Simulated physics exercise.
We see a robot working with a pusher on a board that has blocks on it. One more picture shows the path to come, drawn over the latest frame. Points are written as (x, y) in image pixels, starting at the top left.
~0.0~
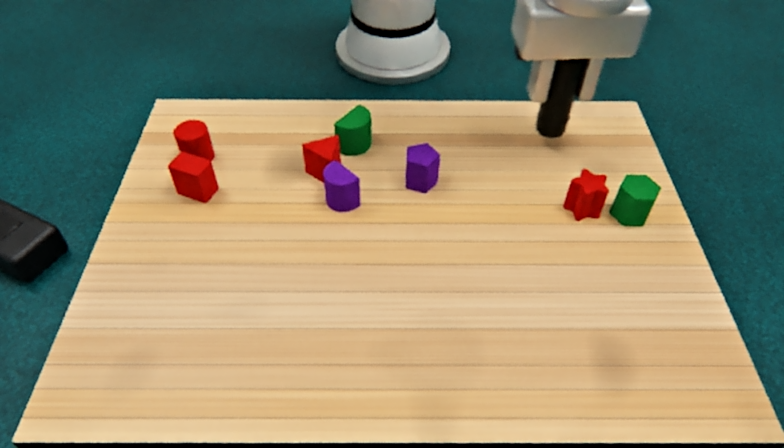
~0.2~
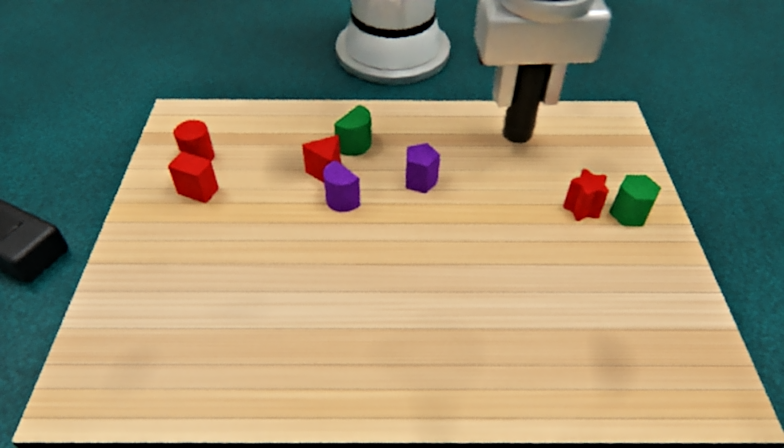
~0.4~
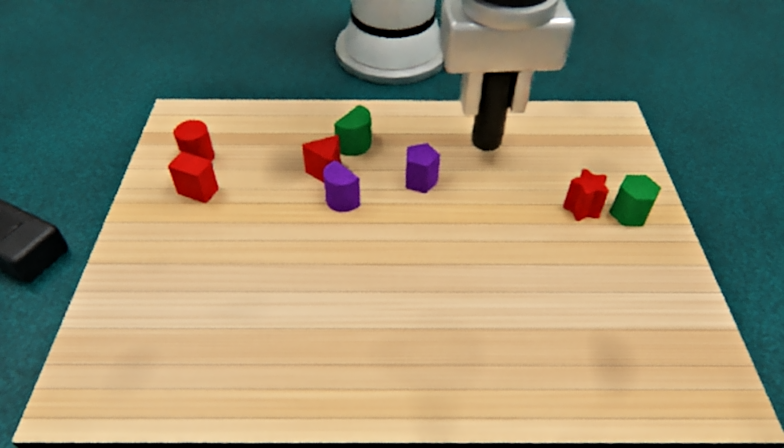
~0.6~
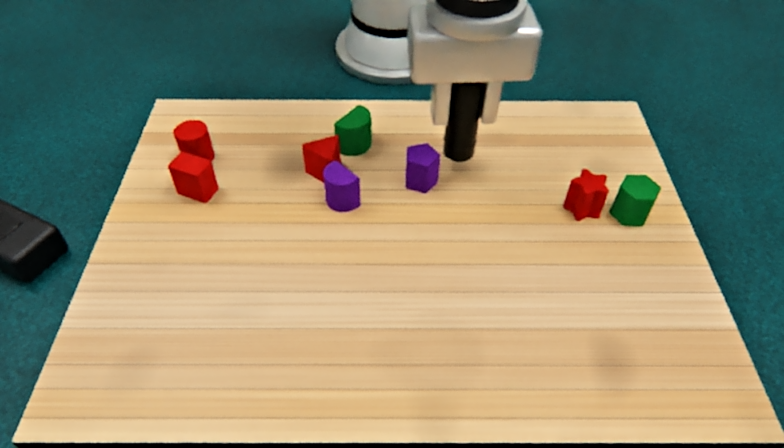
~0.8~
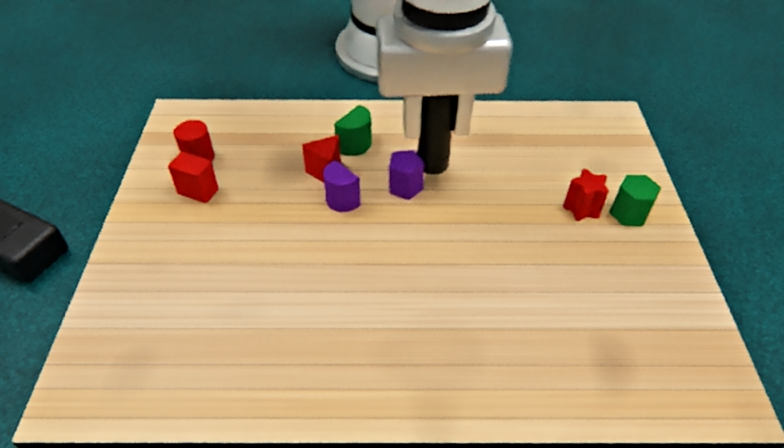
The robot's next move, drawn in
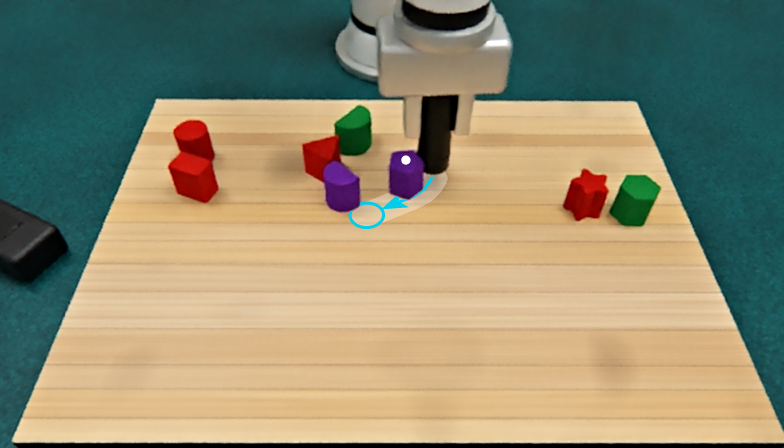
On a wooden board scattered with red, green and purple blocks, a robot arm moved its black pusher left and slightly toward the viewer, then nudged the purple pentagon block a little to the left.
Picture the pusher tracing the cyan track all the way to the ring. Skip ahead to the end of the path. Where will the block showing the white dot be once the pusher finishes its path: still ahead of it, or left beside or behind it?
It will keep going ahead of the pusher.
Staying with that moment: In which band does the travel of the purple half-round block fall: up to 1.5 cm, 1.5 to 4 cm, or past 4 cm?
It gets moved 1.5 to 4 cm.
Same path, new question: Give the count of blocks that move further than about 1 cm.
I think two will be displaced.
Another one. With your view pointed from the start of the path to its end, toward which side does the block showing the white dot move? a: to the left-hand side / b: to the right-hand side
The one that fits is b, to the right-hand side.
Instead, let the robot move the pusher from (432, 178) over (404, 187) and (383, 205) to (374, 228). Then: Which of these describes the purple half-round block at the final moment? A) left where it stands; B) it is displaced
B - it is displaced.
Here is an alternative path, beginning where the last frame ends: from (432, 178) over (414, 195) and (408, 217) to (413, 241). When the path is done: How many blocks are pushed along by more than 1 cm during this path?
The push will move one block.
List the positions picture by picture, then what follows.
Tip of the pusher at (550, 130), middles of tops, red triangular block at (324, 146), purple half-round block at (339, 174), purple pentagon at (422, 154), in the first picture.
Pusher at (517, 135), nothing pushed, in the second picture.
Pusher at (486, 142), nothing pushed, in the third picture.
Pusher at (459, 153), nothing pushed, in the fourth picture.
Pusher at (433, 165), red triangular block at (324, 146), purple half-round block at (339, 174), purple pentagon at (406, 160), in the fifth picture.
The line goes from (432, 178) via (417, 194) and (393, 205), ending at (367, 215); the dot is on the purple pentagon.
What follows on the original path. Halfway along, pusher at (405, 187); purple pentagon at (372, 174), turned 30° clockwise.
At the end, pusher at (366, 202); red triangular block unmoved; purple half-round block at (304, 178), turned 30° clockwise; purple pentagon at (333, 182), turned 50° clockwise.
